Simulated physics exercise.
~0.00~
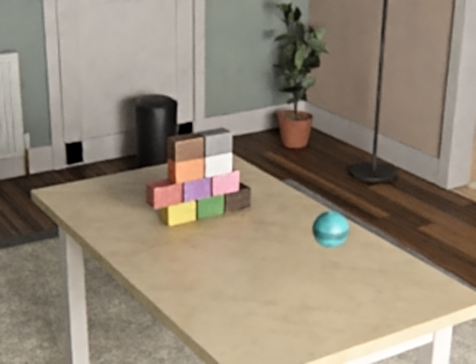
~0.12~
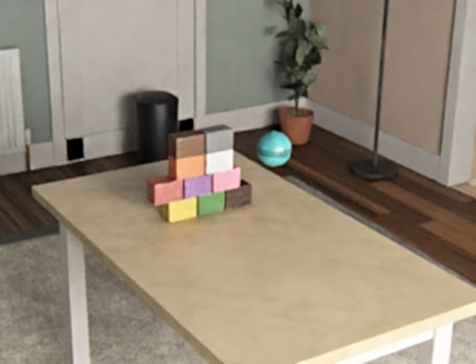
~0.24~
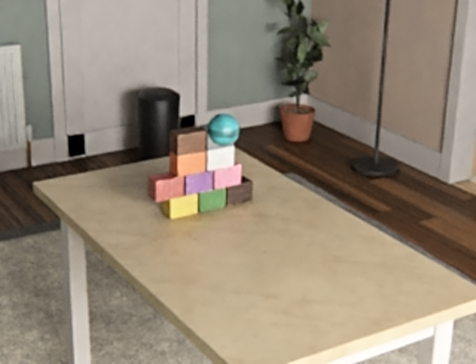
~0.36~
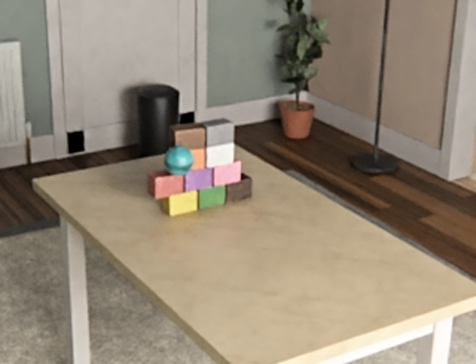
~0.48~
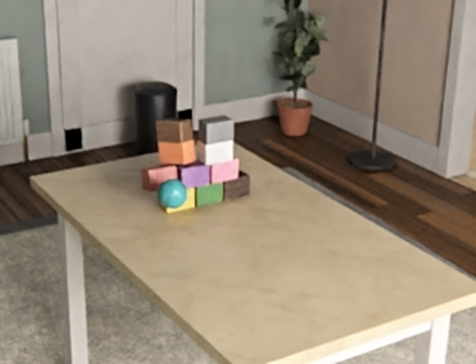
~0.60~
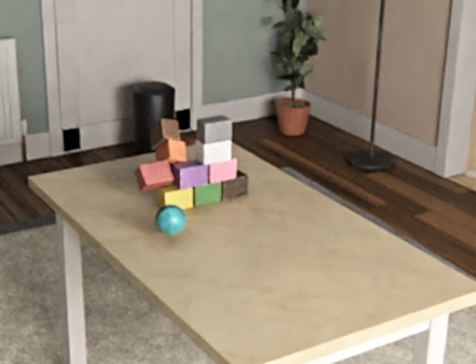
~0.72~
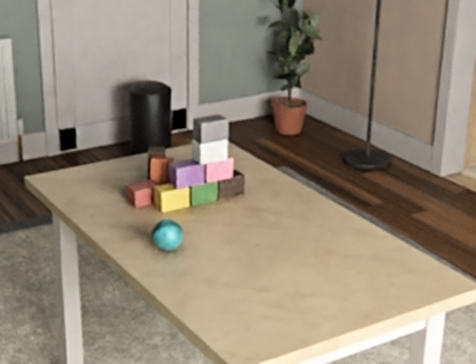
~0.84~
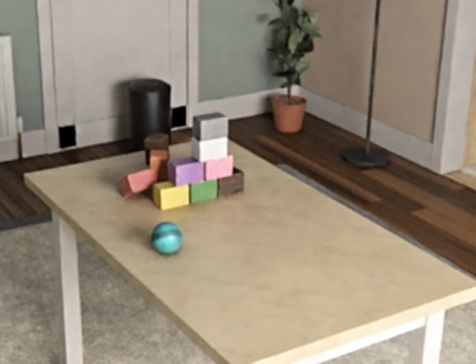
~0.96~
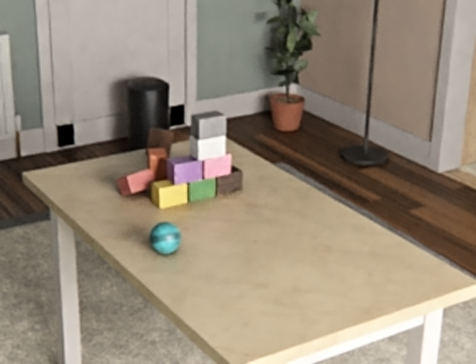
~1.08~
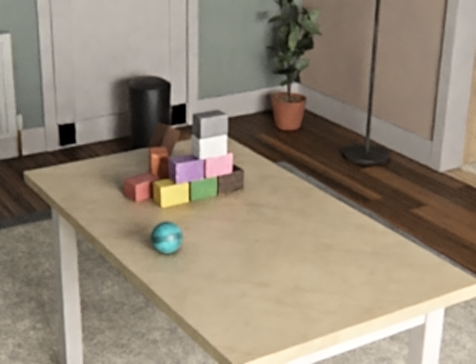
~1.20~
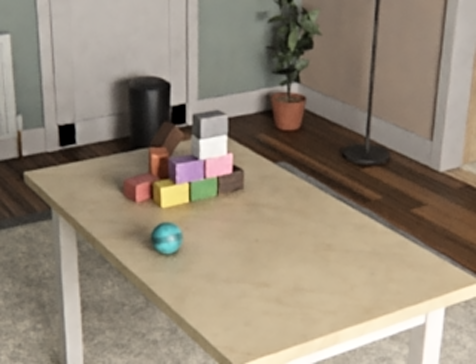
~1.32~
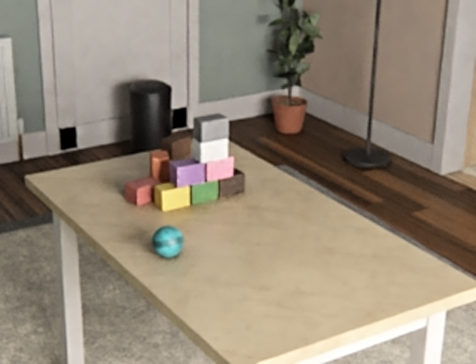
The video shows a turquoise ball flying toward a stack of colored blocks on a table, striking its left side and dropping in front. The red, orange and brown blocks topple and come to rest among the others, which stay stacked as the ball settles nearby.
